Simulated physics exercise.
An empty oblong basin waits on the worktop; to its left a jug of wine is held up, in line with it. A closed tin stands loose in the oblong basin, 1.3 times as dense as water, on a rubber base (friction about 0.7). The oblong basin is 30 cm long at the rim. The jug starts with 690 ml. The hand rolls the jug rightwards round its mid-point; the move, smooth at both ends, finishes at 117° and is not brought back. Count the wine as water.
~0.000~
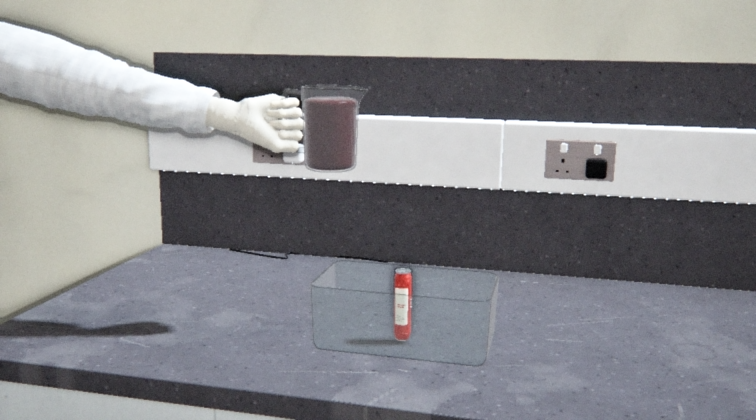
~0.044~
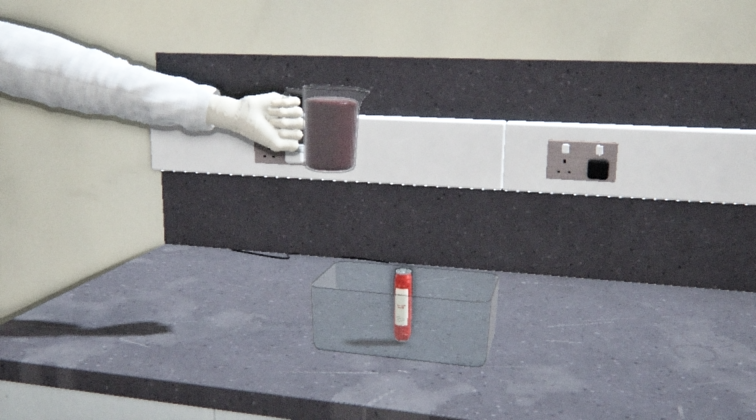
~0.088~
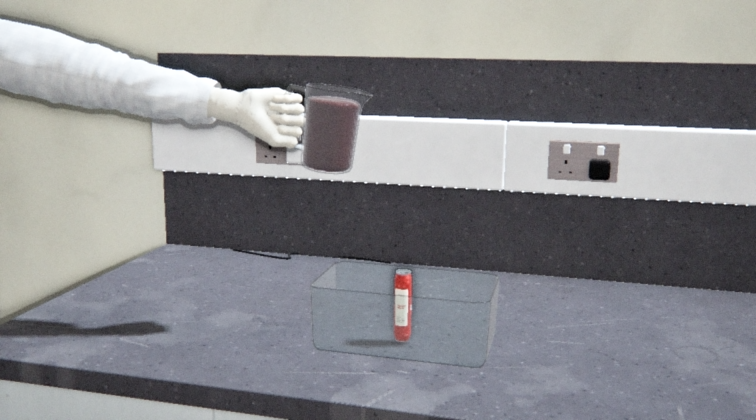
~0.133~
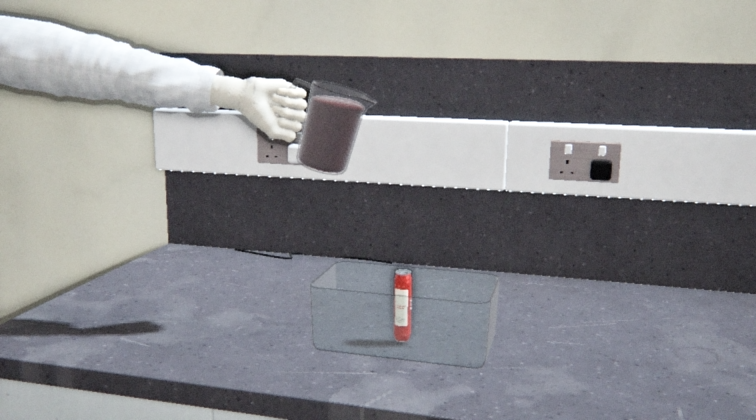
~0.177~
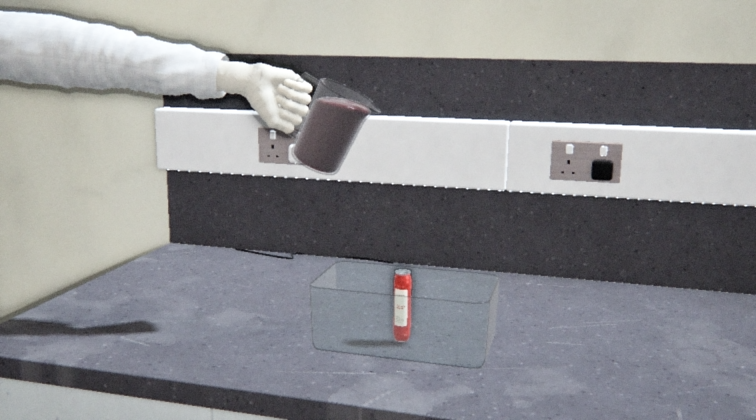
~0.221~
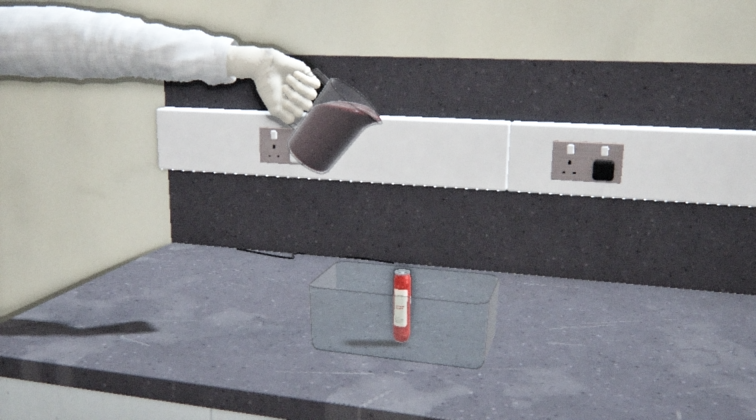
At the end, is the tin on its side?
The tin stays up.
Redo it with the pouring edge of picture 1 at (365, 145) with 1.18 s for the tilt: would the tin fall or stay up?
Then it falls.
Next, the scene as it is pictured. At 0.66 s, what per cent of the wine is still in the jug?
About 10 per cent.
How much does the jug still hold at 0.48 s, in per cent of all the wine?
About 54 per cent.
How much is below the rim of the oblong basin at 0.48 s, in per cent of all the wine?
About 5 per cent.
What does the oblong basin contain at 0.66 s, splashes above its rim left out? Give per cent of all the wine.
About 52 per cent.
Then, 0.48 s in, the tilt is 109° and 54 per cent is still to pour; the tin stands where it began.
Then, 0.66 s in, the tilt is 117° and 10 per cent is still to pour; the tin stands where it began.
Then, 0.86 s in, the tilt is 117° and 0 per cent is still to pour; the tin stands where it began.
Then, 1.07 s in, the tilt is 117° and 0 per cent is still to pour; the tin stands where it began.
Finally, the tin stands where it began.
